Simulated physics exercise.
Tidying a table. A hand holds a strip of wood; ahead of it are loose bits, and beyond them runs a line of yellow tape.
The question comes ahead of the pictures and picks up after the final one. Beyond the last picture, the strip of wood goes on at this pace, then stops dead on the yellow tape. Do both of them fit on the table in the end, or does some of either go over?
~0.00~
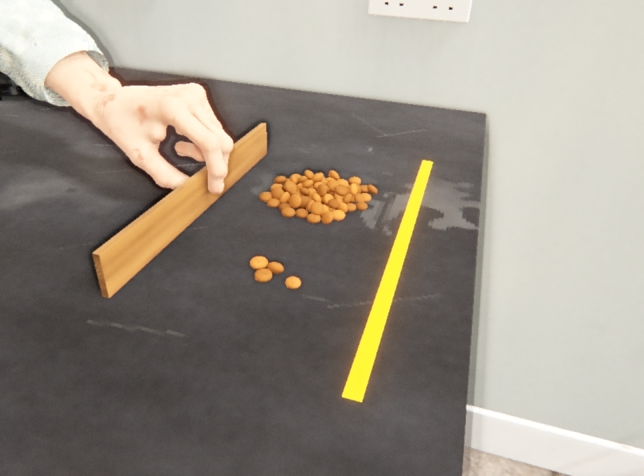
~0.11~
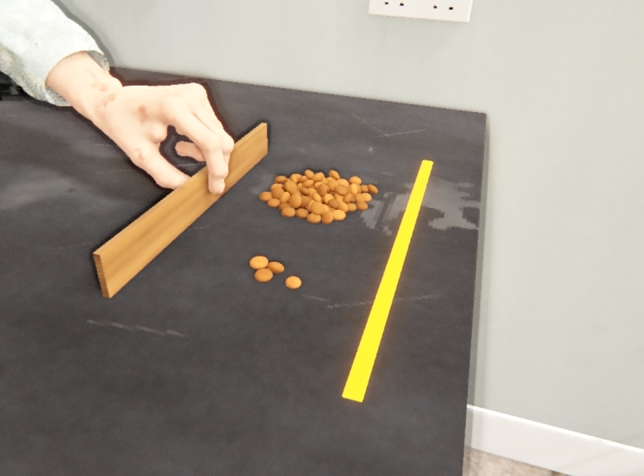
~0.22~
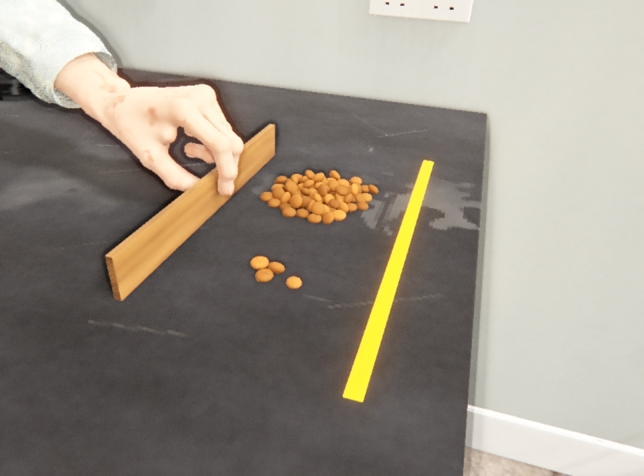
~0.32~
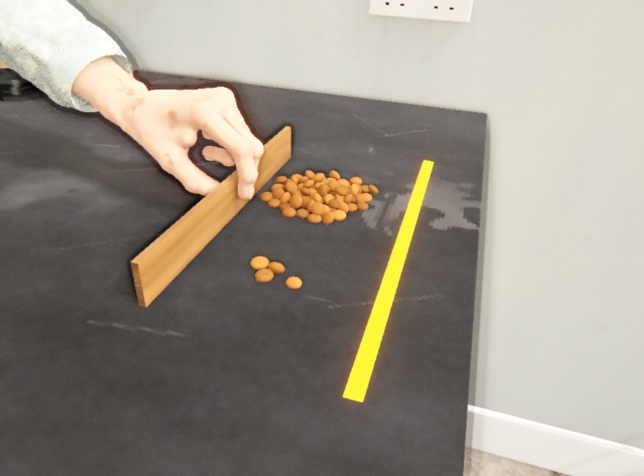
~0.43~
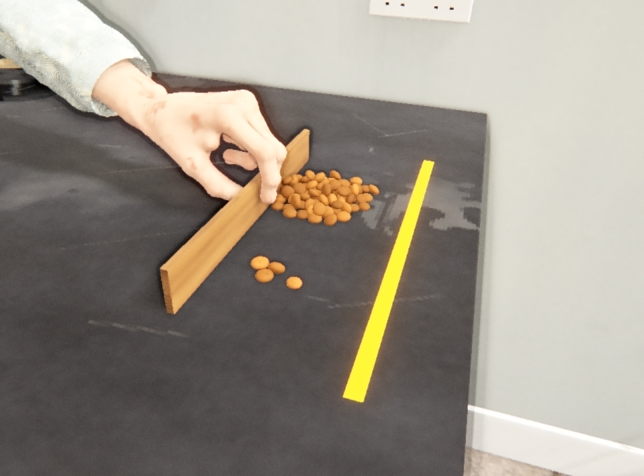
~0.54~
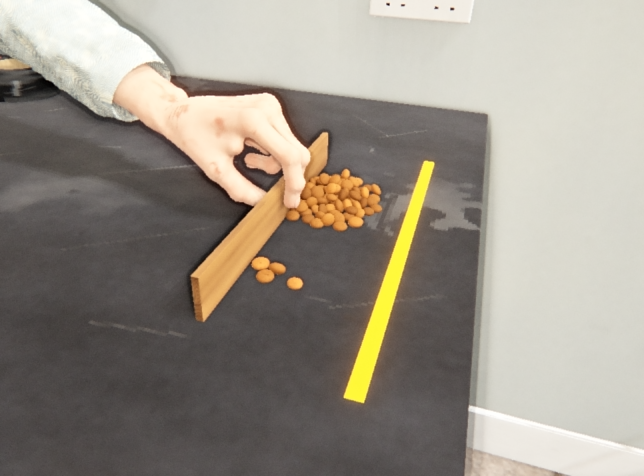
The nearer lot fits on the table; the farther lot has some go over.
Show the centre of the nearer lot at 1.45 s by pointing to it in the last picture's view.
(406, 303), roughly.
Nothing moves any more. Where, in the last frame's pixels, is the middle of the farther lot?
I'd say somewhere about (446, 219).
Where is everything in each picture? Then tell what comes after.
In the first frame, strip of wood (119, 259), at rest; yellow tape (426, 168), about a palm's width from the edge; edge at (477, 259); nearer lot (263, 275), a few bits of cat kibble; farther lot (323, 190), many bits of cat kibble.
In the second frame, strip of wood (120, 259), at rest; farther lot (323, 190).
In the third frame, strip of wood (131, 261); nearer lot (264, 275).
In the fourth frame, strip of wood (155, 267); farther lot (324, 190).
In the fifth frame, strip of wood (183, 273); nearer lot (265, 276).
In the sixth frame, strip of wood (212, 280); yellow tape (427, 169); edge at (479, 260); nearer lot (265, 276); farther lot (336, 202), the larger part pushed along.
By 0.85 s, strip of wood still moving, near (350, 197); nearer lot all on the table, its front near (346, 287); farther lot all on the table, its front near (431, 213).
By 1.17 s, strip of wood stopped at the yellow tape; nearer lot all on the table, its front near (424, 304); farther lot about a tenth over the edge.
By 1.45 s, strip of wood stopped at the yellow tape; nearer lot all on the table, its front near (424, 304); farther lot roughly a quarter over the edge.
When it is over (2.0 s), strip of wood stopped at the yellow tape; nearer lot all on the table, its front near (424, 304); farther lot roughly a quarter over the edge.
